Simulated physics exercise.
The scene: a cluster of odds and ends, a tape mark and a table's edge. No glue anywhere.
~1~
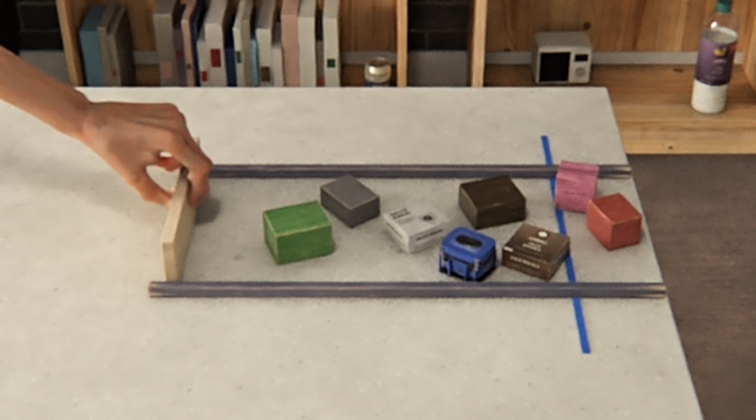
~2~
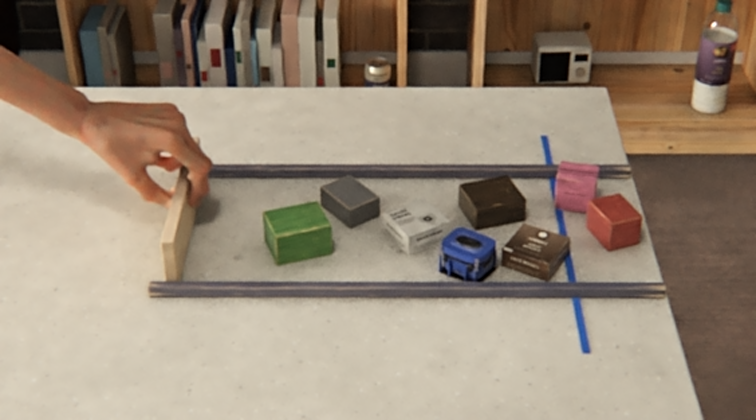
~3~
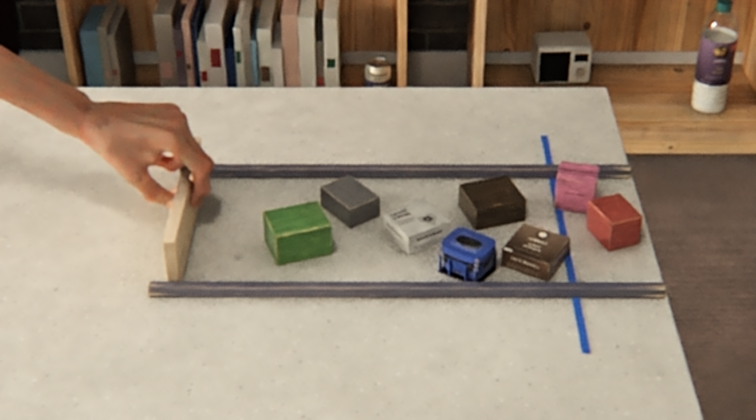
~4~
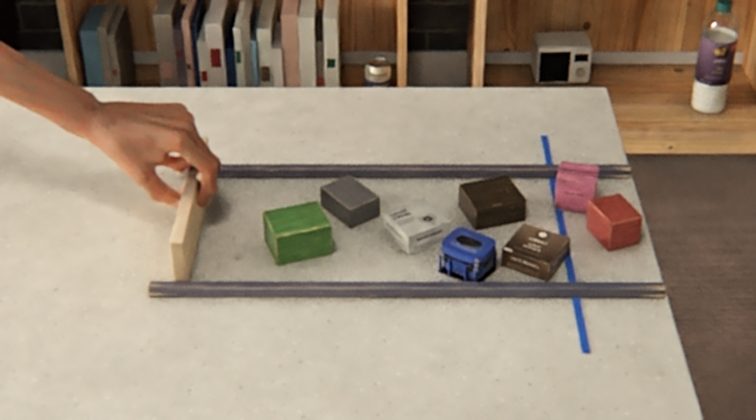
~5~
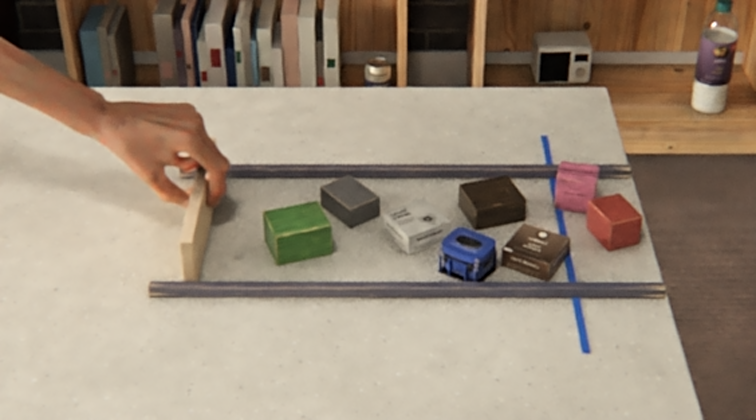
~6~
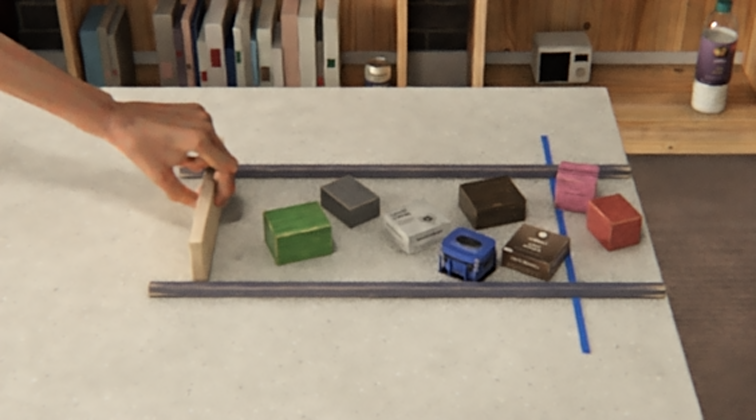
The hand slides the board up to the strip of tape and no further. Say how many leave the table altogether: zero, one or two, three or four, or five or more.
Here the number that fall off is three or four.
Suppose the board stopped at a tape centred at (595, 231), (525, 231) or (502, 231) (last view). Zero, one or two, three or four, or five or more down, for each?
In that order: Five or more; none; none at all.
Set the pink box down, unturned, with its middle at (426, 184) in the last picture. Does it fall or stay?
Then it is kept.
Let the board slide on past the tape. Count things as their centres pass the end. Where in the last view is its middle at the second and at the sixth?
Near (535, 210) and (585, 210).
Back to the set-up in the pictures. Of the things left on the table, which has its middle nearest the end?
Foremost is the blue case.
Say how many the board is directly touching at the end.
It touches 2.
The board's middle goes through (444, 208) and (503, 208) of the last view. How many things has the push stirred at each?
The counts are 6 and 8.
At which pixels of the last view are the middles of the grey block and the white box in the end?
First (579, 207), then (625, 216).
Soon after, none off yet; red block at rest near (614, 222); pink box at rest near (577, 187); brown box at rest near (535, 252).
At rest, the number that fall off is three or four; fallen, brown box, pink box and red block.
